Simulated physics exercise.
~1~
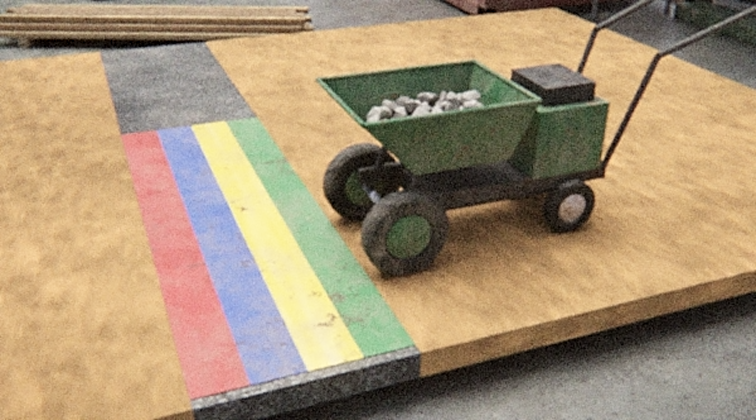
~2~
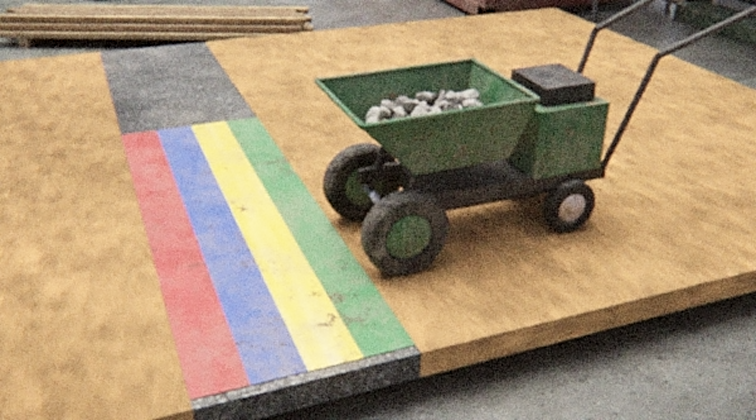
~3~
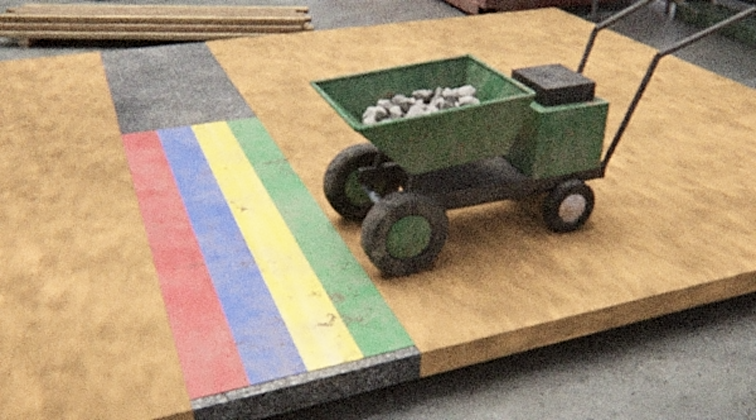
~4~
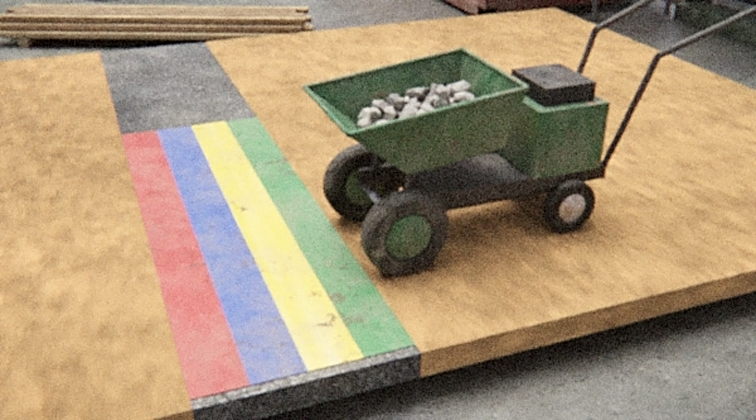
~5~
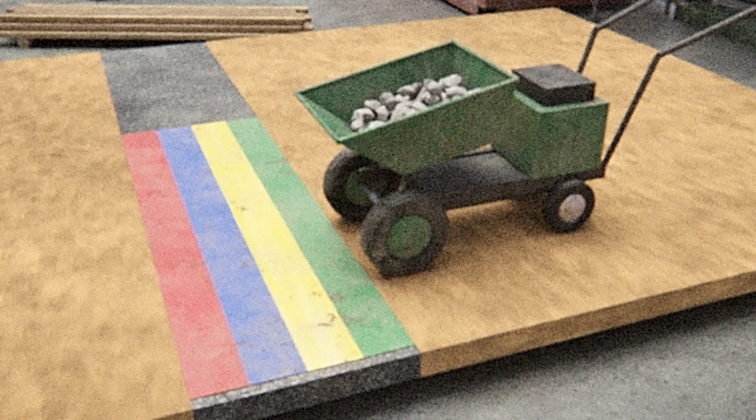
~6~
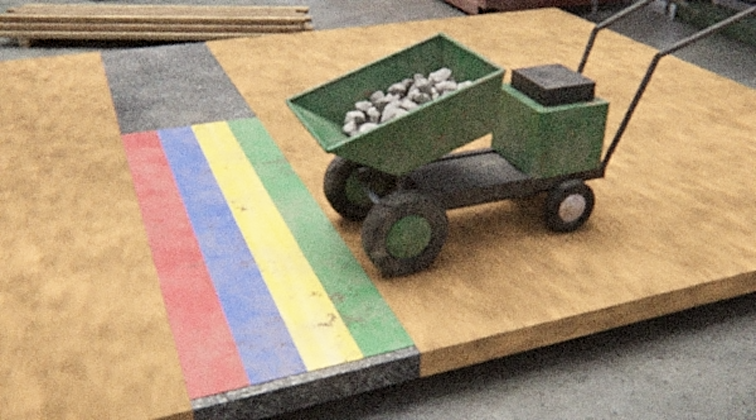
Green skip of broken stones tilting gradually forward to the left on a parked motor barrow beside green, yellow, blue and red strips.
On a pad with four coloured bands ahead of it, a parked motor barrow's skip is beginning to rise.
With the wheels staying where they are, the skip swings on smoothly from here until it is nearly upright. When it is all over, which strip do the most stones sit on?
On the blue strip.
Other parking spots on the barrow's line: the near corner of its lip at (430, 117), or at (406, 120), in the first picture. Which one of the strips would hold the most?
The first try: Yellow. The second: Yellow.
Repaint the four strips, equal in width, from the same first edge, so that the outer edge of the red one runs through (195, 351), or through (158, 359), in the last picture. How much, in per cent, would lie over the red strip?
The first gives around 30 %, the second around 20 %.
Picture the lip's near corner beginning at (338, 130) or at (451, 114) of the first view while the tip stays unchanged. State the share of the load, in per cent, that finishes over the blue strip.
Roughly 30 per cent at the first spot and 10 per cent at the second.
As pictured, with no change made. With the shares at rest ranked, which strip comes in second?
It's red next.
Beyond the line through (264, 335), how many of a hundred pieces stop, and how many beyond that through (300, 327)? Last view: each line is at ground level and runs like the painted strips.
60 % and 90 %.
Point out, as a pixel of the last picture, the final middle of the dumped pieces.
I'd put the middle somewhere around (216, 270).
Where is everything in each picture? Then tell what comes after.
The first picture shows lip of the skip (364, 126), level; top of the load (439, 114), broken stones; green strip (363, 309); yellow strip (313, 320); blue strip (260, 331); red strip (205, 343).
The second picture shows lip of the skip (362, 127), level; top of the load (438, 114).
The third picture shows lip of the skip (357, 130), tipped barely; top of the load (437, 105).
The fourth picture shows lip of the skip (349, 135), tipped a little; top of the load (431, 102).
The fifth picture shows lip of the skip (339, 142), tipped a little; top of the load (423, 99).
The sixth picture shows lip of the skip (328, 151), tipped clearly; top of the load (447, 89); green strip (363, 309); yellow strip (313, 320); blue strip (260, 331); red strip (205, 343).
Just after the last frame, skip tipped steeply; every one in the skip.
A moment on, skip tipped steeply; the larger part in the skip; about a tenth over the blue strip.
Further on, skip tipped right over; about a tenth in the skip; just a few over the yellow strip; roughly half over the blue strip; roughly a quarter over the red strip; about a tenth off the paint.
When it is over, skip tipped right over; about a tenth in the skip; not one over the green strip; about a tenth over the yellow strip; roughly half over the blue strip; roughly a quarter over the red strip; about a tenth off the paint.
